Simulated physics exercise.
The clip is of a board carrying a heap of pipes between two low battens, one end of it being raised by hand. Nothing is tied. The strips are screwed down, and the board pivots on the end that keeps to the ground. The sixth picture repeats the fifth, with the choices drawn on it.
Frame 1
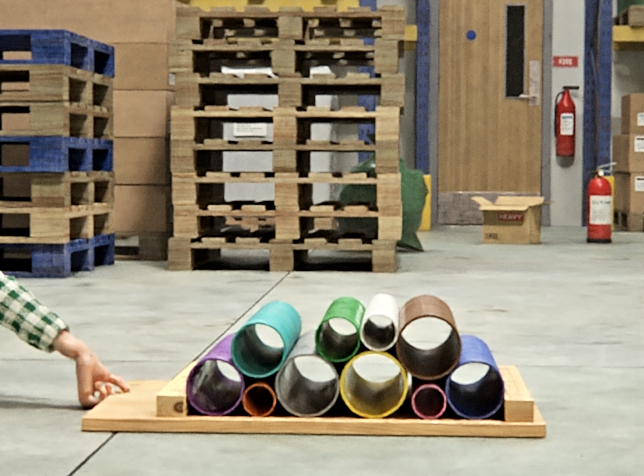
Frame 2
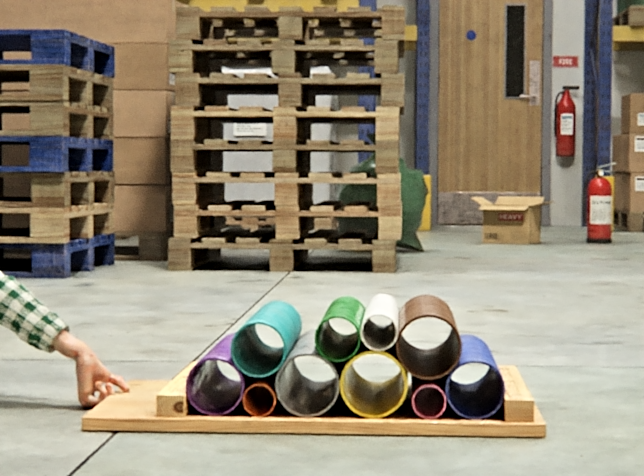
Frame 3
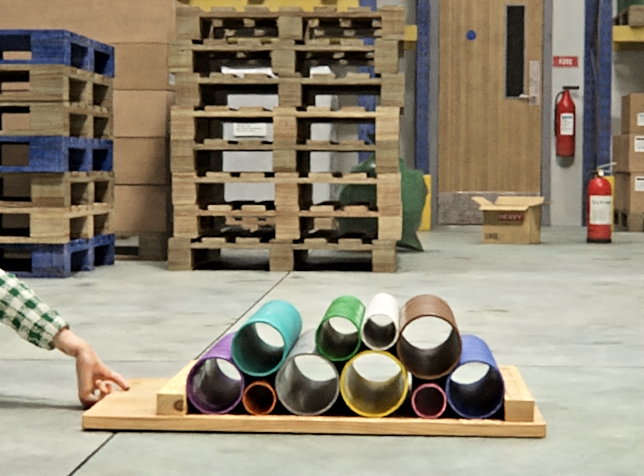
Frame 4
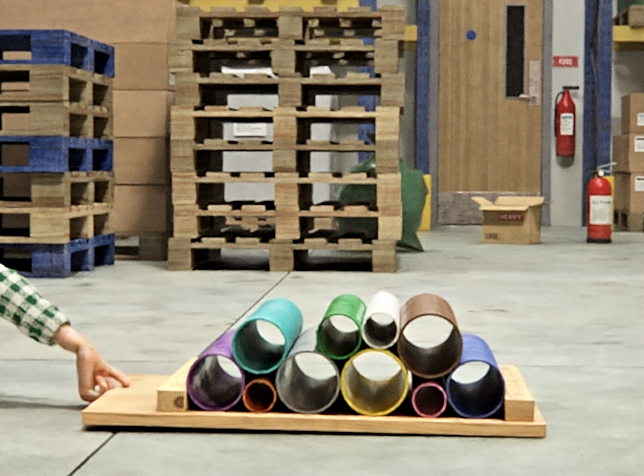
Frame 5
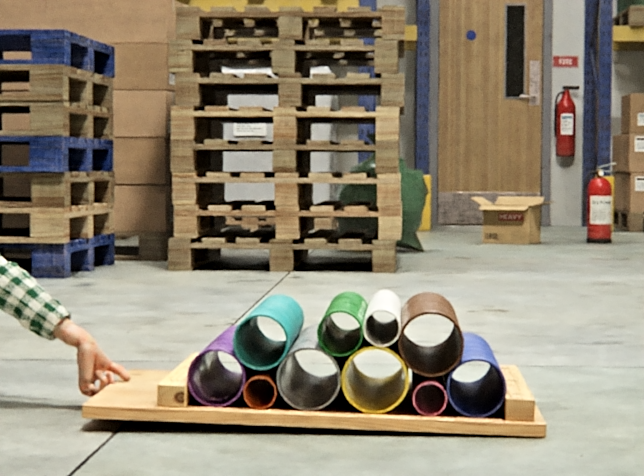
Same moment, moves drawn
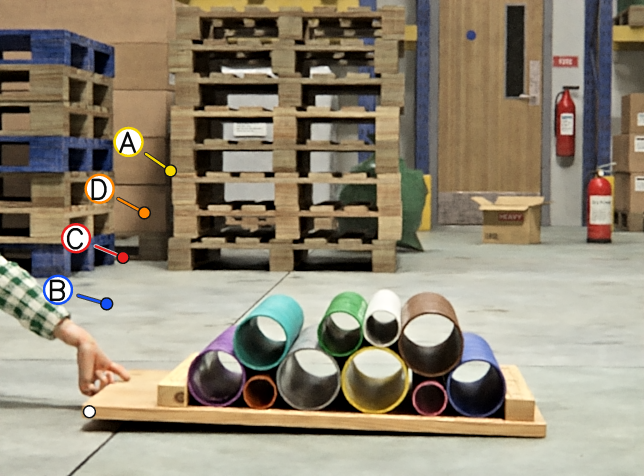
A hand slowly raises the left end of a wooden board carrying stacked colourful pipes.
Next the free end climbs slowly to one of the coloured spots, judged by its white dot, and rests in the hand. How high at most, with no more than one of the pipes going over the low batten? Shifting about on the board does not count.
The answer is mark A.
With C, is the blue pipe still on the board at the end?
Yes, with C.
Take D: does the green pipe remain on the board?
Yes, with D.
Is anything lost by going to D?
No, at D.
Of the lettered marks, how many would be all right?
Four of the four.
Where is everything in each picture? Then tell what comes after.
In the first frame, yellow pipe (374, 385); pink pipe (429, 402); blue pipe (475, 389).
In the second frame, blue pipe (475, 389); brown pipe (429, 347).
In the third frame, board (320, 395); purple pipe (215, 385); orange pipe (259, 399); yellow pipe (374, 384).
In the fourth frame, board (320, 392); purple pipe (215, 382); orange pipe (259, 396); pink pipe (430, 400).
In the fifth frame, board (320, 390); purple pipe (217, 378); orange pipe (260, 392).
On the marked copy, A at (171, 171); B at (107, 304); C at (123, 257); D at (144, 213); the white dot at (90, 412).
Taking A. A third of the way, board at 19°.
Two thirds of the way, board at 34°.
When it is over, board at 34°, none over the low batten.
As for the rest, B none over the low batten; C none over the low batten; D none over the low batten.
